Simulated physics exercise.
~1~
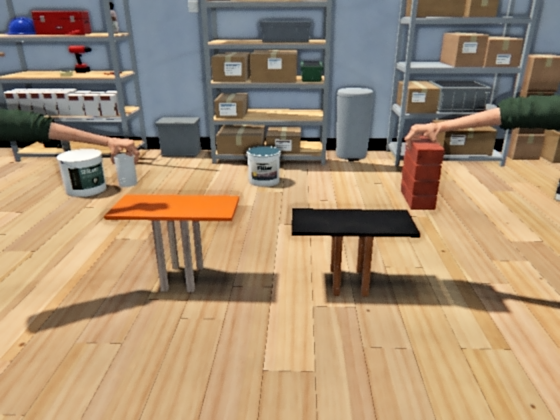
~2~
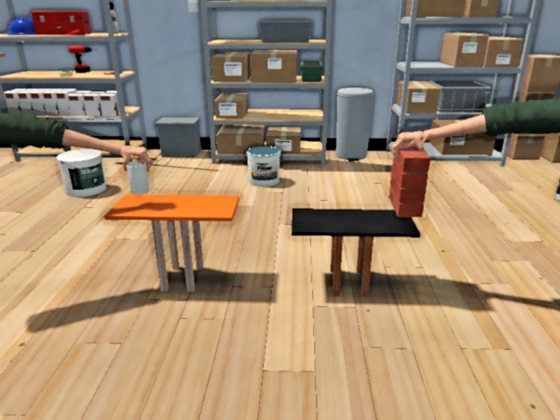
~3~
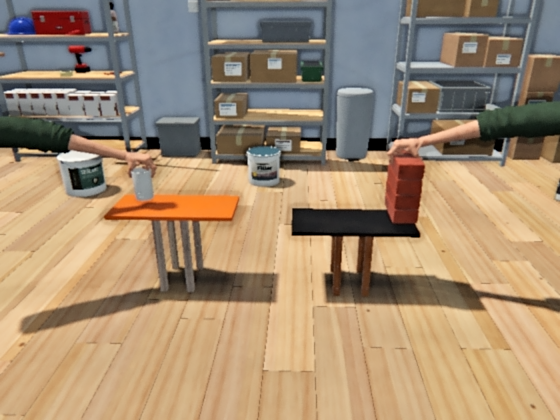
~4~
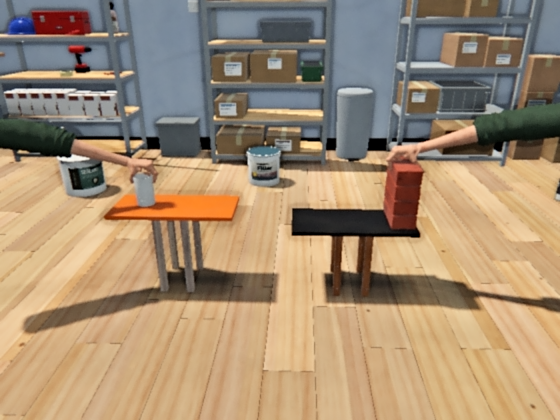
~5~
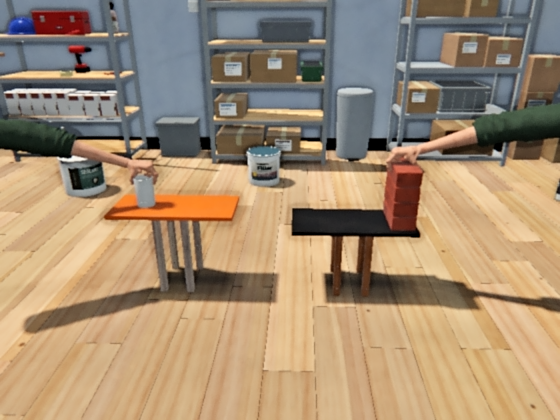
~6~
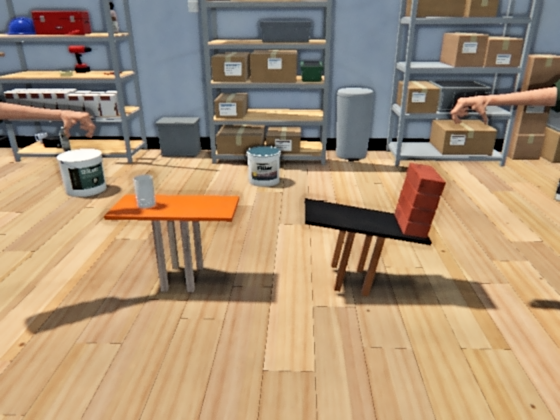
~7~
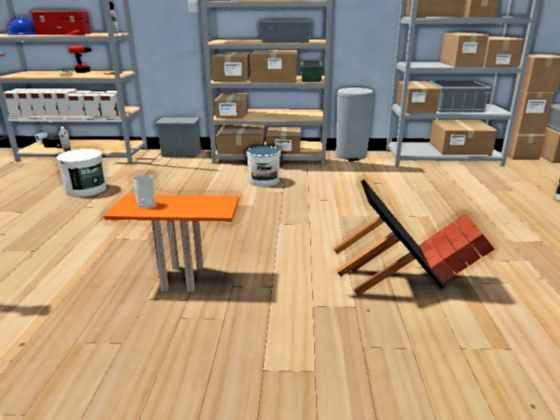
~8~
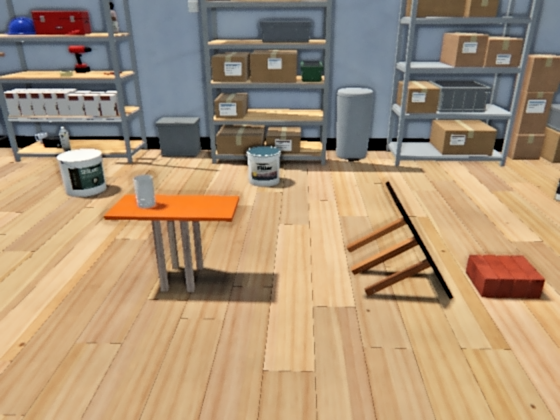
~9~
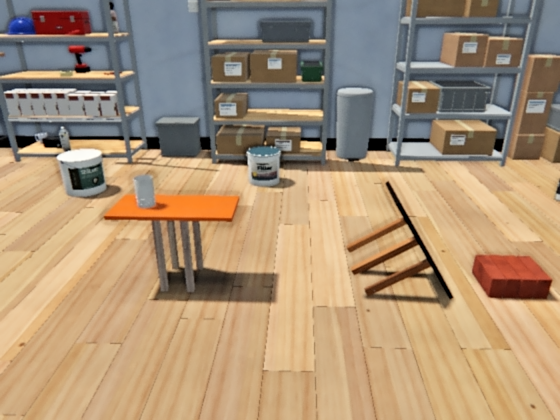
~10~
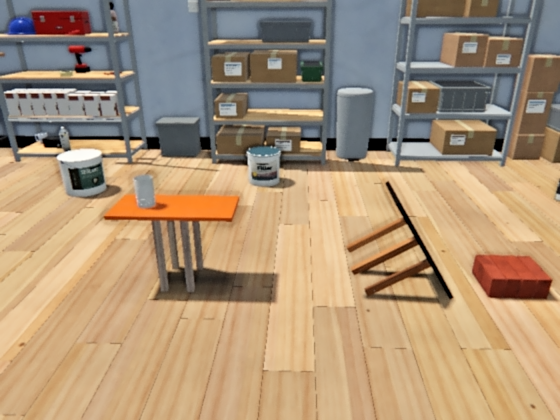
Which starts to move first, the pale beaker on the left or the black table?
The pale beaker moves first, as the left hand brings it down to the orange table. The black table only starts to tip later, once the hands have let go.
Two arms in dark green sleeves reach in from either side of a wood-floored storeroom, seen from the front and slightly above, with shelves of boxes and tools along the back wall. The left hand lowers a pale beaker onto the left part of an orange table, while the right hand sets a stack of red bricks on the right end of a black table. Both hands let go and draw back. The black table tips to the right, and the bricks slide off onto the floor. It ends lying tilted beside them, while the orange table still stands with the beaker upright.
